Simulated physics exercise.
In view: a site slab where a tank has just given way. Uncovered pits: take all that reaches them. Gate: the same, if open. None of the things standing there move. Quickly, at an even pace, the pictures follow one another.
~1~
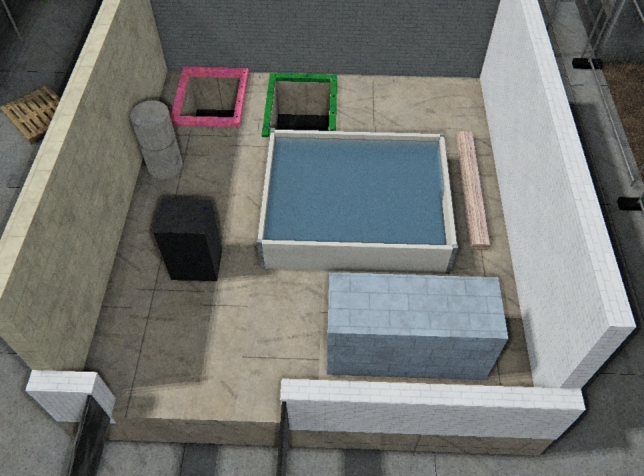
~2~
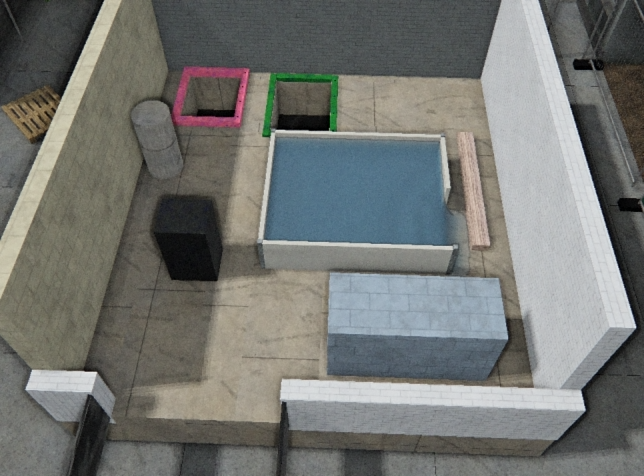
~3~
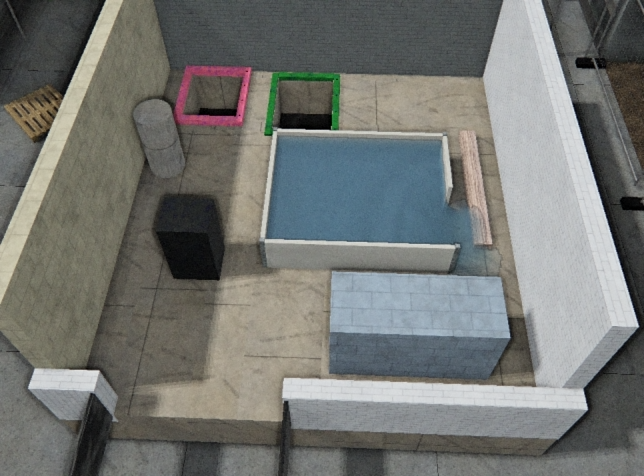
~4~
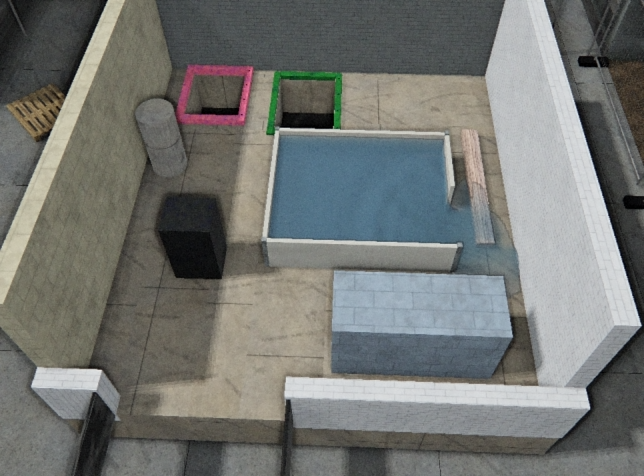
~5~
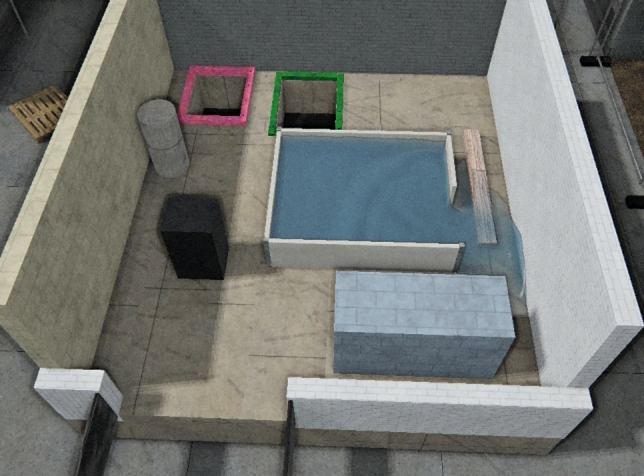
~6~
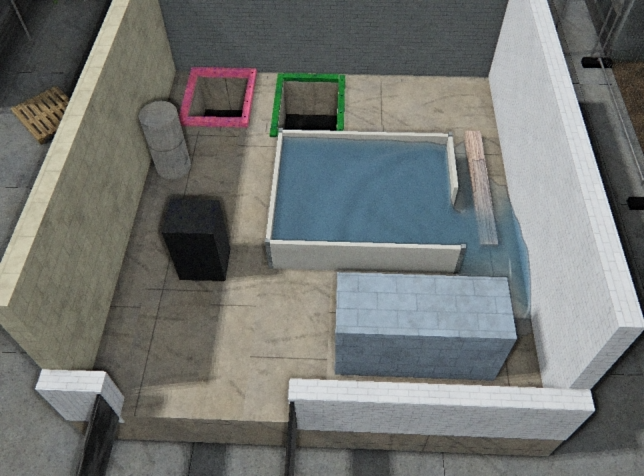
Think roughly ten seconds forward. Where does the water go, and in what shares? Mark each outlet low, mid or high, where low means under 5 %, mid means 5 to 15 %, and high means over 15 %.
Marks - gate: Mid, pink pit: Low, green pit: Mid.
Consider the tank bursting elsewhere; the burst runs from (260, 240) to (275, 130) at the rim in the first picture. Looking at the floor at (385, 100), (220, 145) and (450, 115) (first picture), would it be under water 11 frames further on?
Note, points one to three: Unreached / reached and soaked / unreached.
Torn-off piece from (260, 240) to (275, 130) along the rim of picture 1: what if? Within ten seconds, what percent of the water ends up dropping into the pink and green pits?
For pink it's about 14 per cent, and for green about 4 per cent.
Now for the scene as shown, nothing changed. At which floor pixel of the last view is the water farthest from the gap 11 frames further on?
Somewhere near (483, 79).
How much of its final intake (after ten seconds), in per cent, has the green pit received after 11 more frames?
Around 0 in a hundred.
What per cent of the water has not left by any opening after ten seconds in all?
82 % or so.
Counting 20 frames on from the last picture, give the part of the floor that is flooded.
Roughly 45 %.
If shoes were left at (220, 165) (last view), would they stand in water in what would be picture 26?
That place: Spared.
A moment on, water covers 15 % of the floor; the gate 0 %, the pink pit 0 %, the green pit 0 %.
Next, water covers 25 % of the floor; the gate 0 %, the pink pit 0 %, the green pit 0 %.
Then, water covers 45 % of the floor; the gate 0 %, the pink pit 0 %, the green pit 0 %.
Later, water covers 75 % of the floor; the gate 3 %, the pink pit 0 %, the green pit 5 %.
In the end, water covers 90 % of the floor; the gate 8 %, the pink pit 0 %, the green pit 9 %.
